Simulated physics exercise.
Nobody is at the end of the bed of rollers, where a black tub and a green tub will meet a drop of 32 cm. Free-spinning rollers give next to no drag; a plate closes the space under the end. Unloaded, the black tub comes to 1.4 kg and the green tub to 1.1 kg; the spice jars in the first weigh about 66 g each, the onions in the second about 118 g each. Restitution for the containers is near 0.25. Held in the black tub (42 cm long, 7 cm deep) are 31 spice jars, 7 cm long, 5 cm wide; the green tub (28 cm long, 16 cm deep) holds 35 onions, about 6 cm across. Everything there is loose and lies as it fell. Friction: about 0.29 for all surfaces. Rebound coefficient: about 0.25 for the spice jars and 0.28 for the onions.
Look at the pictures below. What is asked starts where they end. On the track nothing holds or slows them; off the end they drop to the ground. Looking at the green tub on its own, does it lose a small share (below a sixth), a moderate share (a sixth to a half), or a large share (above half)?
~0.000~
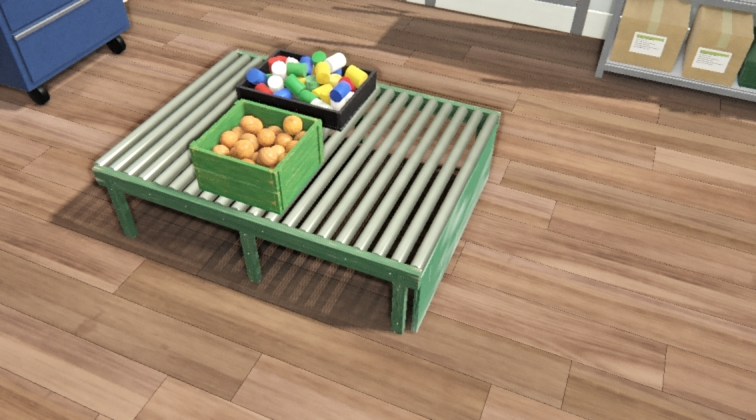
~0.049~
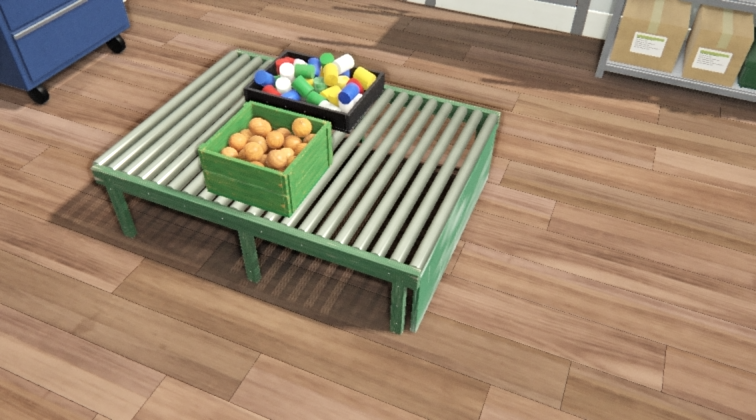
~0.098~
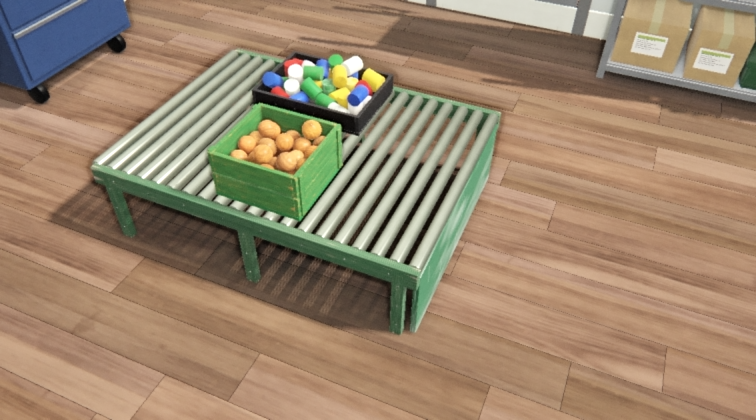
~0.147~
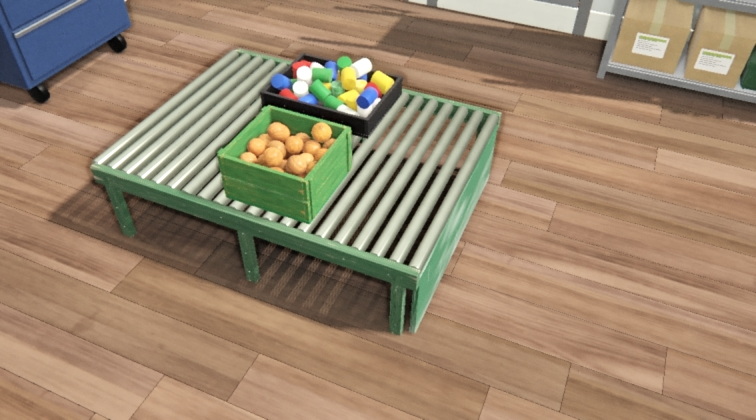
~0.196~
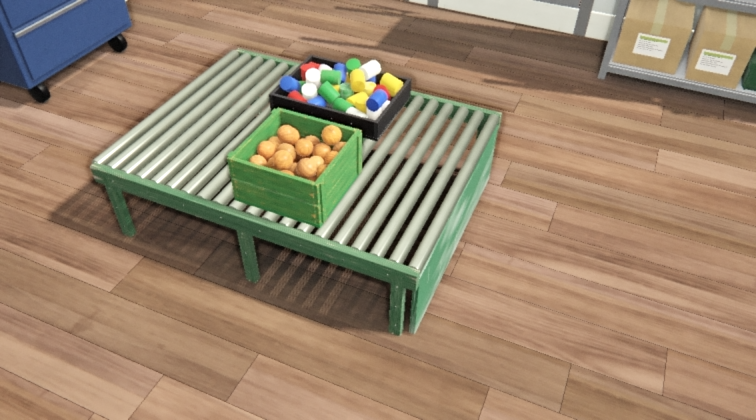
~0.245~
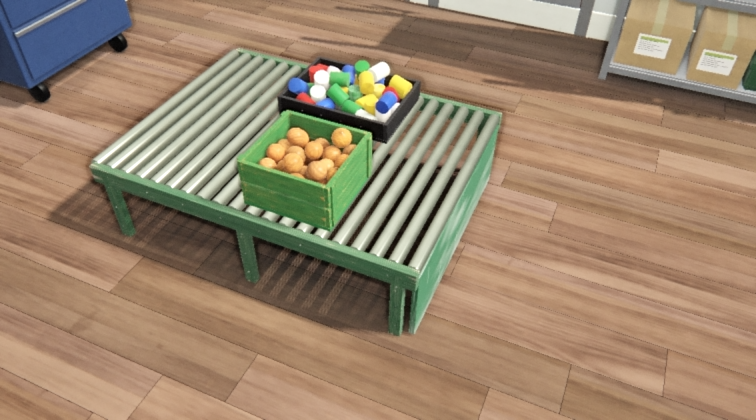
It loses a large share.
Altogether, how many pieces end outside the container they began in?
I'd put it near 30.
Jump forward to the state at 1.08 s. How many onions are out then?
By then, roughly 0.
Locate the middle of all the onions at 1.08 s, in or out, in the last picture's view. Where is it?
Somewhere around pixel (499, 247).
After 0.60 s, the overhang begins.
After 1.08 s, the black tub leans 5° with 0 of 31 out and the green tub leans 33° with 0 of 35 out.
After 1.28 s, the black tub leans 41° with 4 of 31 out and the green tub leans 69° with 3 of 35 out.
After 1.63 s, the black tub is level with 5 of 31 out and the green tub has gone over with 19 of 35 out.
Final count (at 2.04 s), the black tub is level with 5 of 31 out and the green tub has gone over with 26 of 35 out. Asked share, 26 of 35, 74 per cent.
